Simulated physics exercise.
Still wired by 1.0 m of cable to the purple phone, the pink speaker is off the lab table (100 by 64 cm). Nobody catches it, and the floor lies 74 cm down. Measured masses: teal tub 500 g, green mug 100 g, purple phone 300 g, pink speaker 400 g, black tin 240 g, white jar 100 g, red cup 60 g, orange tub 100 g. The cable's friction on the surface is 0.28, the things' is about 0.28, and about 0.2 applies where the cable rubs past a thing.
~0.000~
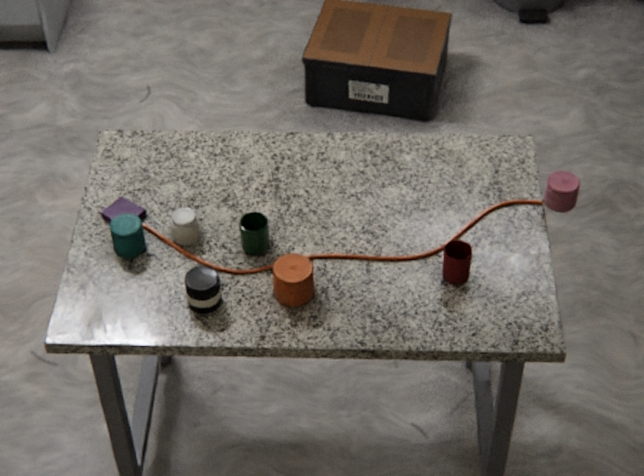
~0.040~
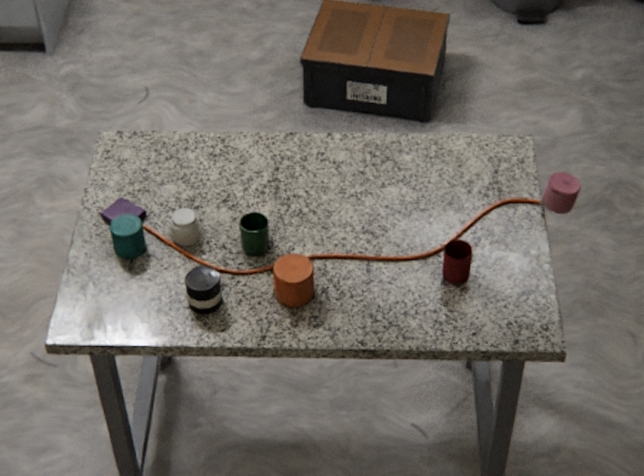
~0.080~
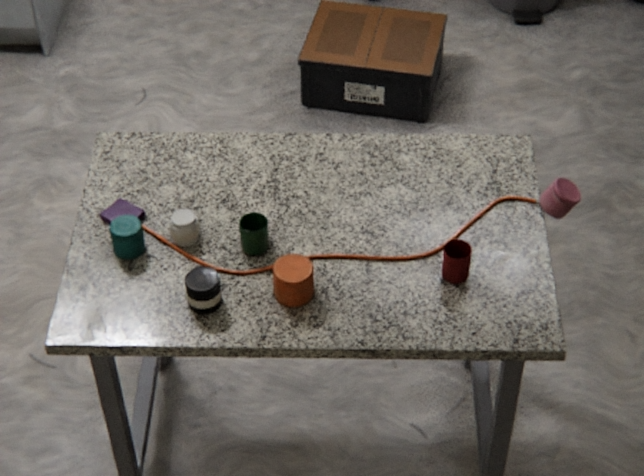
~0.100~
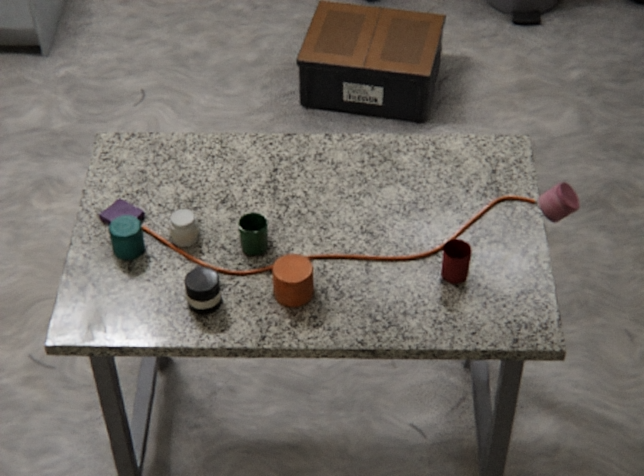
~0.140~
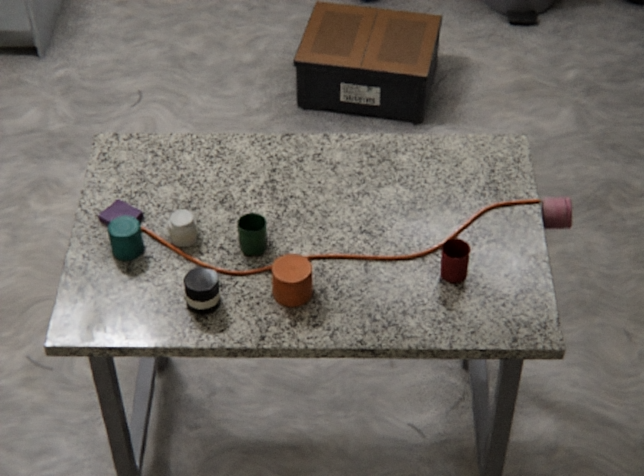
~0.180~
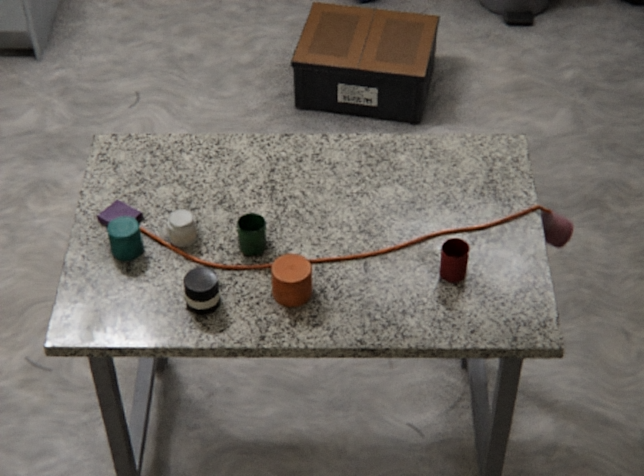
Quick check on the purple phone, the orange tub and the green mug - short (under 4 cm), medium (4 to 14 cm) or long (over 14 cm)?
In order: The purple phone will make a big move; the orange tub will make a small move; the green mug will make a big move.
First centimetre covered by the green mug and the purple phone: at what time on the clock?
Approx. times - green mug: 0.24 s, purple phone: 0.24 s.
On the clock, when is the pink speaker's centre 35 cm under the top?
At about 0.48 s.
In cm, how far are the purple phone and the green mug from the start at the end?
Purple phone over the edge, green mug 30 cm.
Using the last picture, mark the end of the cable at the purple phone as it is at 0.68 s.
You'll find it near pixel (344, 237).
By 0.4 s, the cable's tail end at (210, 233); green mug 20 cm off its start, purple phone 16 cm off its start, white jar 14 cm off its start.
By 0.7 s, the cable's tail end at (344, 237); purple phone 44 cm off its start, green mug 28 cm off its start, white jar 16 cm off its start.
By 0.9 s, the cable's tail end at (494, 242); purple phone 76 cm off its start at (477, 231), green mug 28 cm off its start at (265, 134), white jar 16 cm off its start at (218, 172).
By 1.2 s, the cable has left the top; purple phone 91 cm off its start, green mug 28 cm off its start, white jar 16 cm off its start.
By 2.4 s, the cable has left the top; purple phone over the edge, green mug 28 cm off its start at (266, 134), orange tub 0 cm off its start at (291, 268), white jar 16 cm off its start at (218, 172).
